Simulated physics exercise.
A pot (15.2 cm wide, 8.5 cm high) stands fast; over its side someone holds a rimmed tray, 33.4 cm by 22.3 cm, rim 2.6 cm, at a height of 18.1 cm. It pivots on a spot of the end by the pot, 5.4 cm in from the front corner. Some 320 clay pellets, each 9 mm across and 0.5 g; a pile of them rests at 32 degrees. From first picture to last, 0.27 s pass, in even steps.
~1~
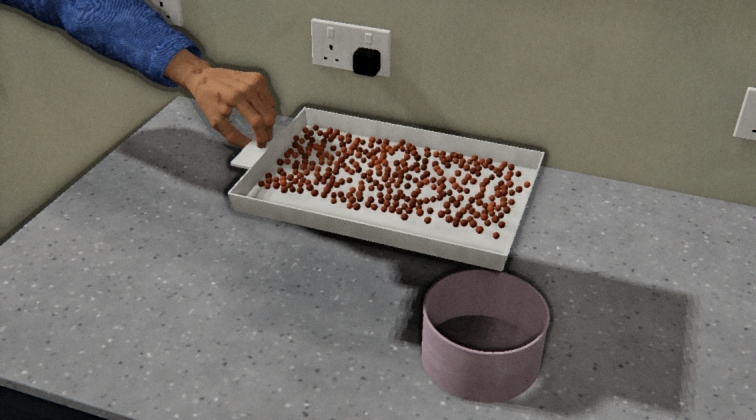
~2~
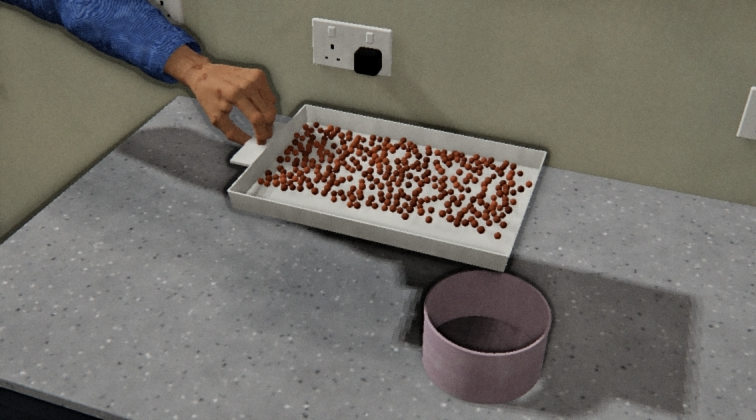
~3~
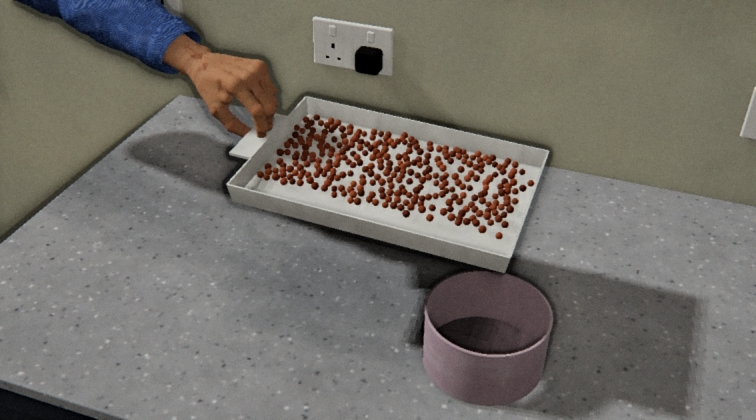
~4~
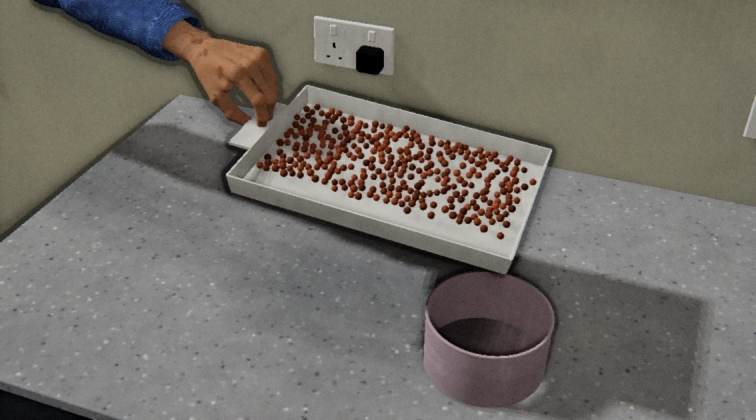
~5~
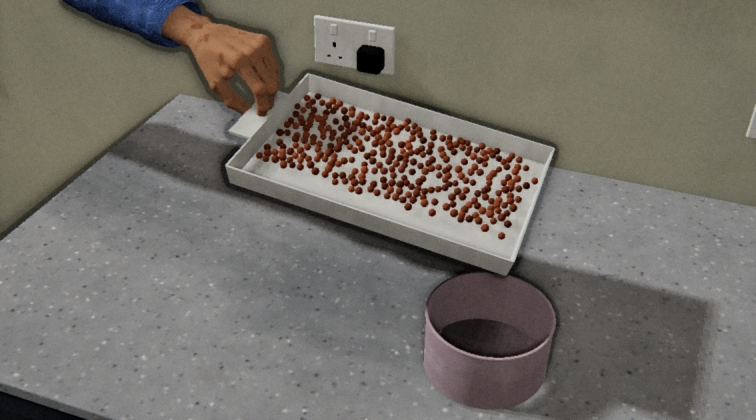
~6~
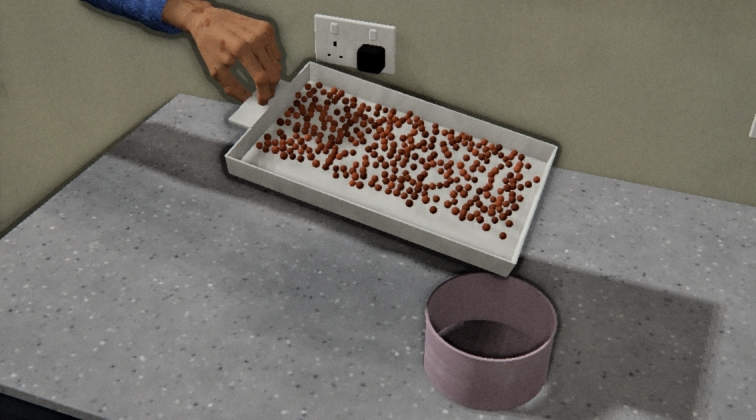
The footage shows a hand holding a white rimmed tray of small reddish-brown pellets above a grey speckled counter, gradually raising its left end so the tray slants down to the right, beside a pinkish pot that stays in place.
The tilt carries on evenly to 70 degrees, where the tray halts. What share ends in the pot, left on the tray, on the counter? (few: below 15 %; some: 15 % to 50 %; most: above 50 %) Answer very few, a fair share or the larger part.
Pot very few, tray the larger part, counter very few.
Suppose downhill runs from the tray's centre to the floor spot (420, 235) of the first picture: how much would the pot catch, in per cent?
About 5 per cent.
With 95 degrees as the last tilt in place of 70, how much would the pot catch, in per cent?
It would be near 35 per cent.
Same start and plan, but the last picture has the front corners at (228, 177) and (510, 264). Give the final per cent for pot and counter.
Pot 5, counter 0.
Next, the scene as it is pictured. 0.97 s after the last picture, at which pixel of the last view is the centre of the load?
Around (509, 198).
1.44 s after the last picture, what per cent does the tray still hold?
About 95 per cent.
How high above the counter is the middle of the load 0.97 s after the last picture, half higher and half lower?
Some 24 cm.
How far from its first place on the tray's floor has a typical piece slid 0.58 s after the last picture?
About 12 cm.
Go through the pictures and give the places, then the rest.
The first frame shows tray tilt 0 degrees, front corners at (233, 192) and (504, 252); middle of the pieces at (395, 175); pot at (486, 309).
The second frame shows tray tilt 1 degrees, front corners at (232, 190) and (506, 253); middle of the pieces at (396, 173).
The third frame shows tray tilt 2 degrees, front corners at (232, 183) and (507, 254); middle of the pieces at (397, 169).
The fourth frame shows tray tilt 5 degrees, front corners at (231, 174) and (509, 256), lowest corner right front; middle of the pieces at (399, 164).
The fifth frame shows tray tilt 8 degrees, front corners at (231, 165) and (511, 258), lowest corner right front; middle of the pieces at (400, 158).
The sixth frame shows tray tilt 10 degrees, front corners at (230, 155) and (513, 260), lowest corner right front; middle of the pieces at (401, 152); pot at (491, 314).
Then, 0.58 s after the last picture, tilt 38 degrees; the tray holds 100 %, the pot 0 %.
Then, 0.97 s after the last picture, tilt 57 degrees; the tray holds 95 %, the pot 0 %.
Then, 1.44 s after the last picture, tilt 70 degrees; the tray holds 95 %, the pot 0 %.
In the end, pot 0 %, tray 95 %, counter 5 %.
